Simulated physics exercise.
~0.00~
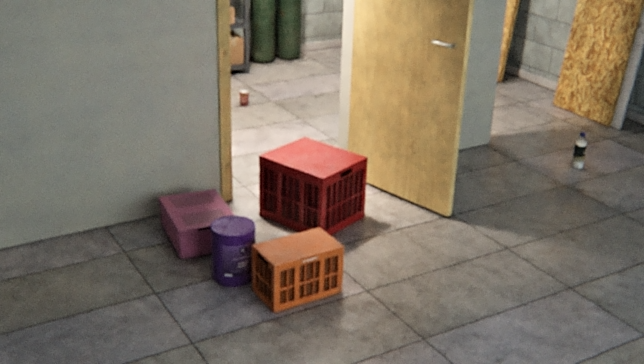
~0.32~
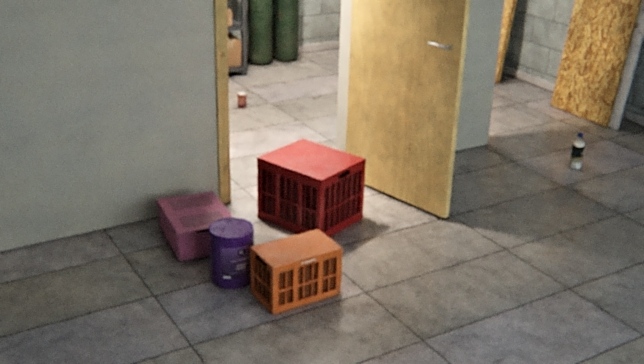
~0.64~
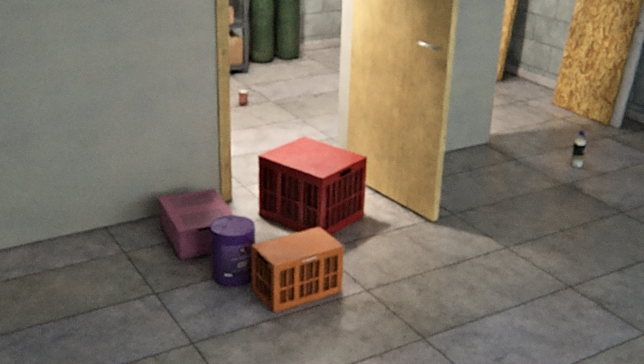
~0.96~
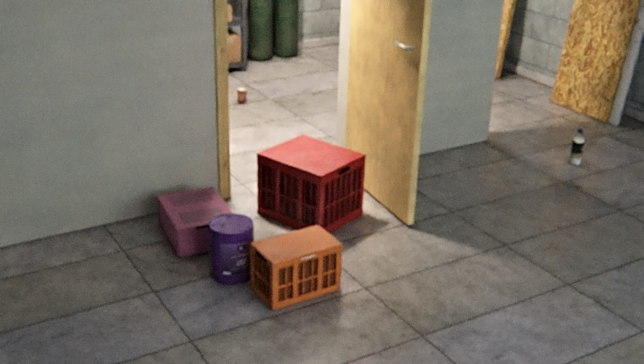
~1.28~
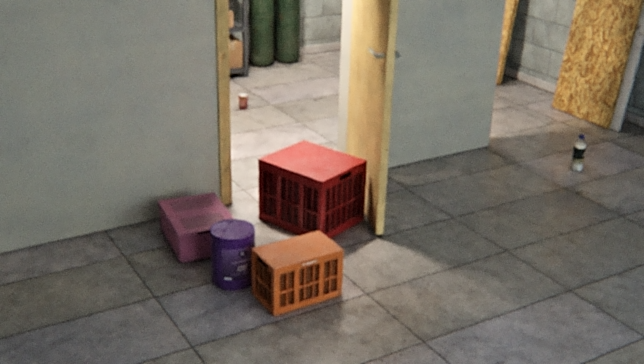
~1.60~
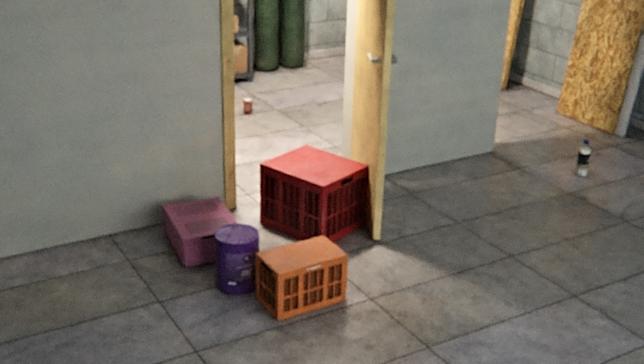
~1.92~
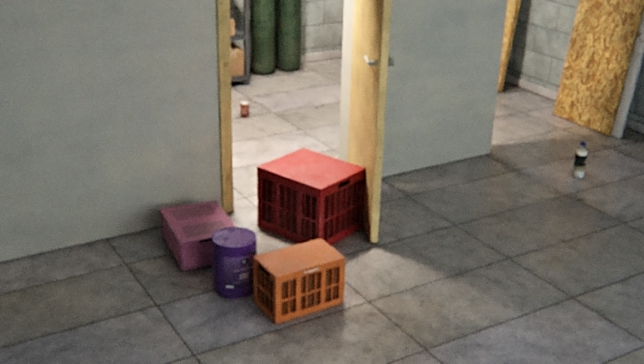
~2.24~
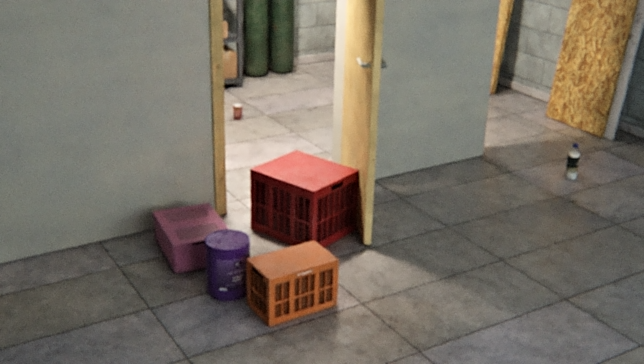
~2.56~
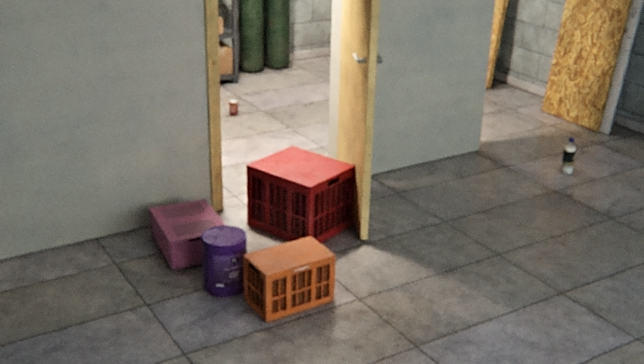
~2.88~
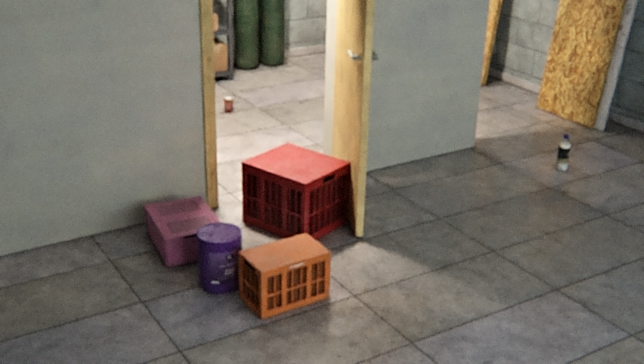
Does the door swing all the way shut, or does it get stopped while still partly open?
The door gets stopped while still partly open, because the red crate standing in the doorway blocks its way.
A wooden door standing wide open swings partway towards its frame, its free edge moving left until it stops beside a red crate in the doorway. It stays partly open, while the red crate, orange crate, purple pail and pink tote all remain in place.
